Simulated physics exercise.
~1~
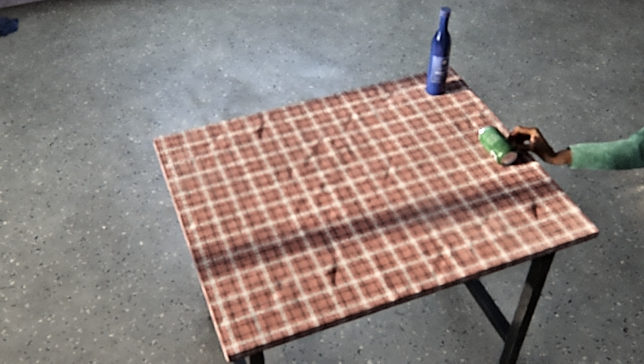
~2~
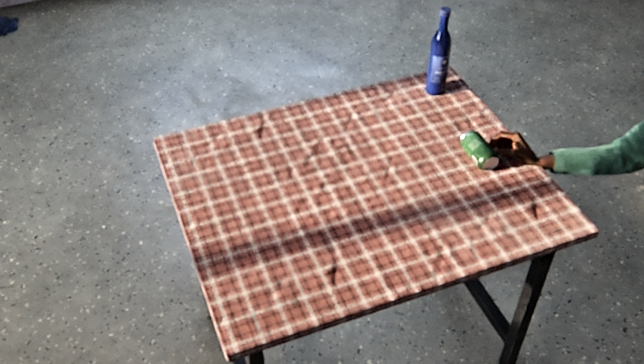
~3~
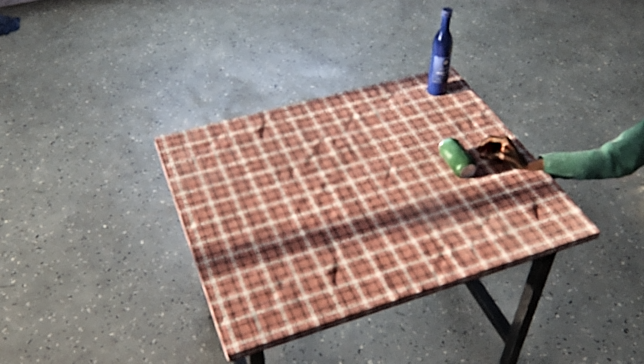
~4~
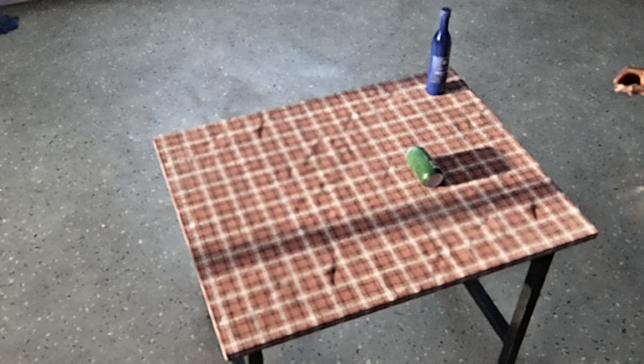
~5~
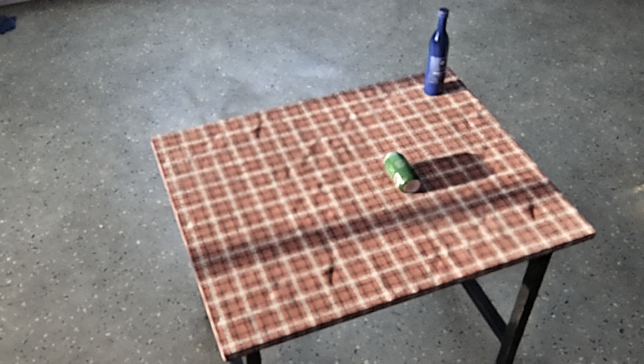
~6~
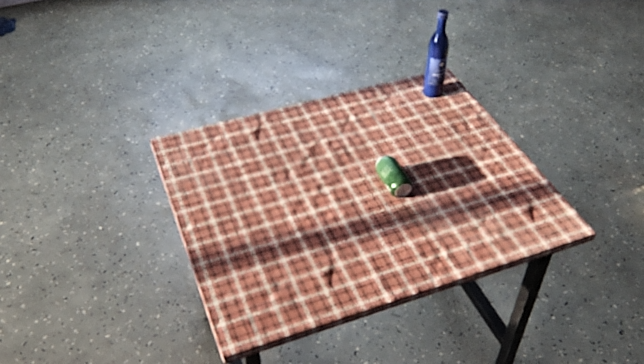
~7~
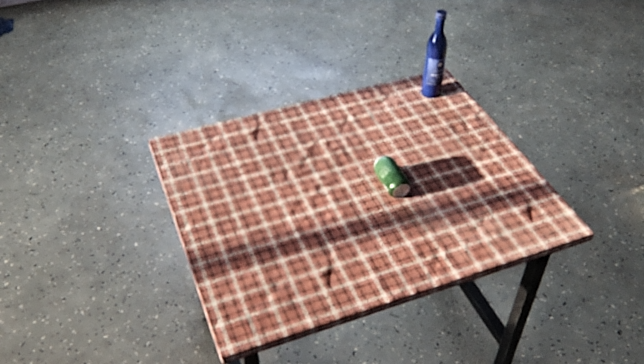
A green can pushed by a hand rolls left across the checked table and stops.
